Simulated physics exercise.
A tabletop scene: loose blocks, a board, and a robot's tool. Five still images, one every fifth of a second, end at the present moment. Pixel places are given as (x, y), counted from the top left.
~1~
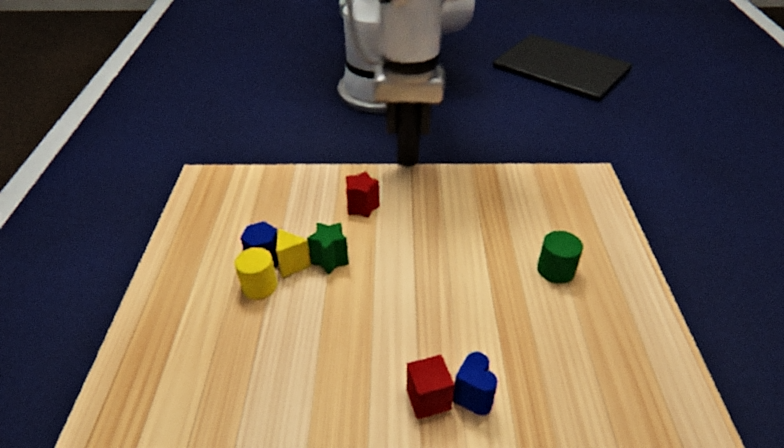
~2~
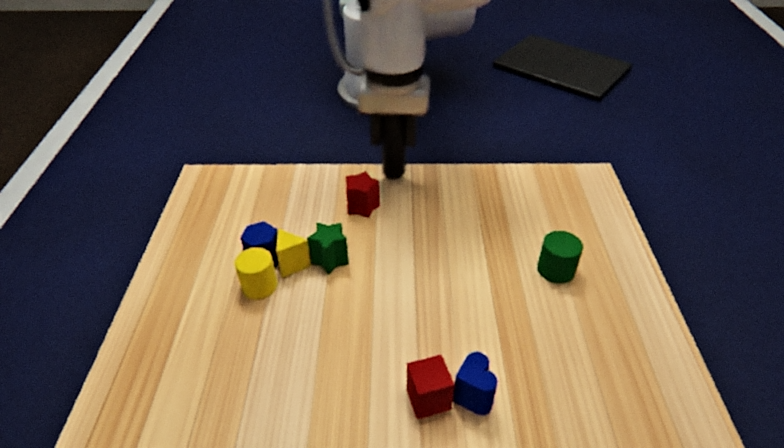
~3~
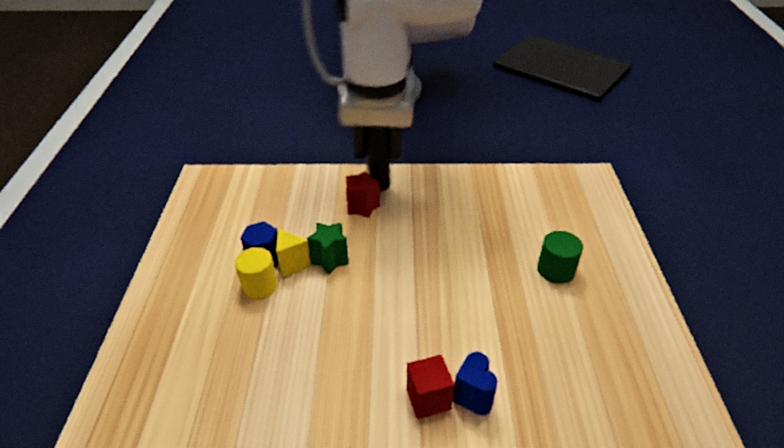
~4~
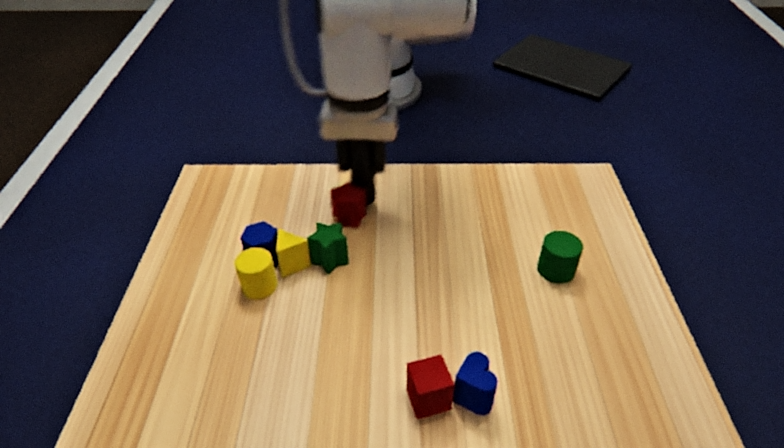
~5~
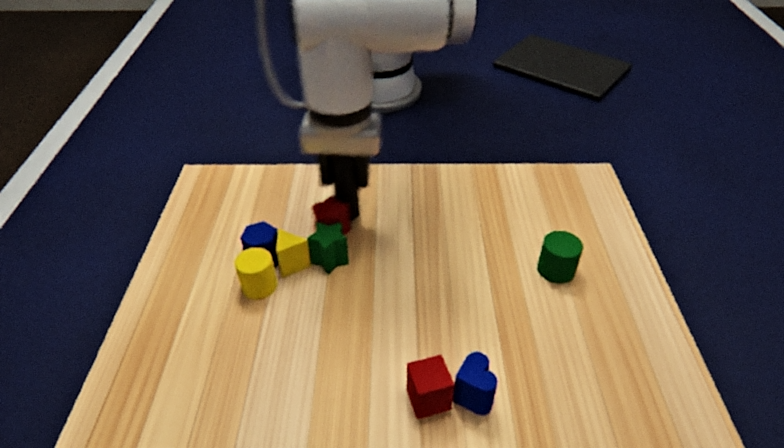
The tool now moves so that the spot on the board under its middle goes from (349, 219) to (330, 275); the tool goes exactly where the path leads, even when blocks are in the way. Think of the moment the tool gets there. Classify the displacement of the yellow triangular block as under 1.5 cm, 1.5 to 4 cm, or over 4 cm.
Travels under 1.5 cm.
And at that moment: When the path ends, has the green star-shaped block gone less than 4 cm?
The answer is no.
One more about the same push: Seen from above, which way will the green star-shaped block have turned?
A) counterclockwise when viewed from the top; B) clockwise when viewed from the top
The answer is A.
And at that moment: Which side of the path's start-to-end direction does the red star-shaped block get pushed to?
To the right.
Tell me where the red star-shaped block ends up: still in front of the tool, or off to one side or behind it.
The tool no longer has it in front.
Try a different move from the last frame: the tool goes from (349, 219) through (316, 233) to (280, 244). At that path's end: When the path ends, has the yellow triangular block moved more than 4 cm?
No, that is not what happens.
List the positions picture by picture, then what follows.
In the first frame, lower end of the tool at (408, 160), tops of blocks, yellow circular block at (253, 260), yellow triangular block at (288, 239), green star-shaped block at (327, 233), red star-shaped block at (361, 181).
In the second frame, tool at (394, 172), blocks as before.
In the third frame, tool at (379, 185), blocks as before.
In the fourth frame, tool at (364, 198), red star-shaped block at (347, 192).
In the fifth frame, tool at (348, 213), yellow circular block at (253, 260), yellow triangular block at (288, 239), green star-shaped block at (327, 233), red star-shaped block at (330, 207).
The first path, step by step. Halfway along, tool at (338, 240); yellow triangular block at (286, 241), turned 25° clockwise; green star-shaped block at (321, 247), turned 40° anticlockwise; red star-shaped block at (309, 226), turned 35° clockwise.
At the end, tool at (329, 269); yellow circular block at (249, 261); yellow triangular block at (280, 243), turned 35° clockwise; green star-shaped block at (309, 267), turned 40° anticlockwise; red star-shaped block at (305, 230), turned 75° clockwise.
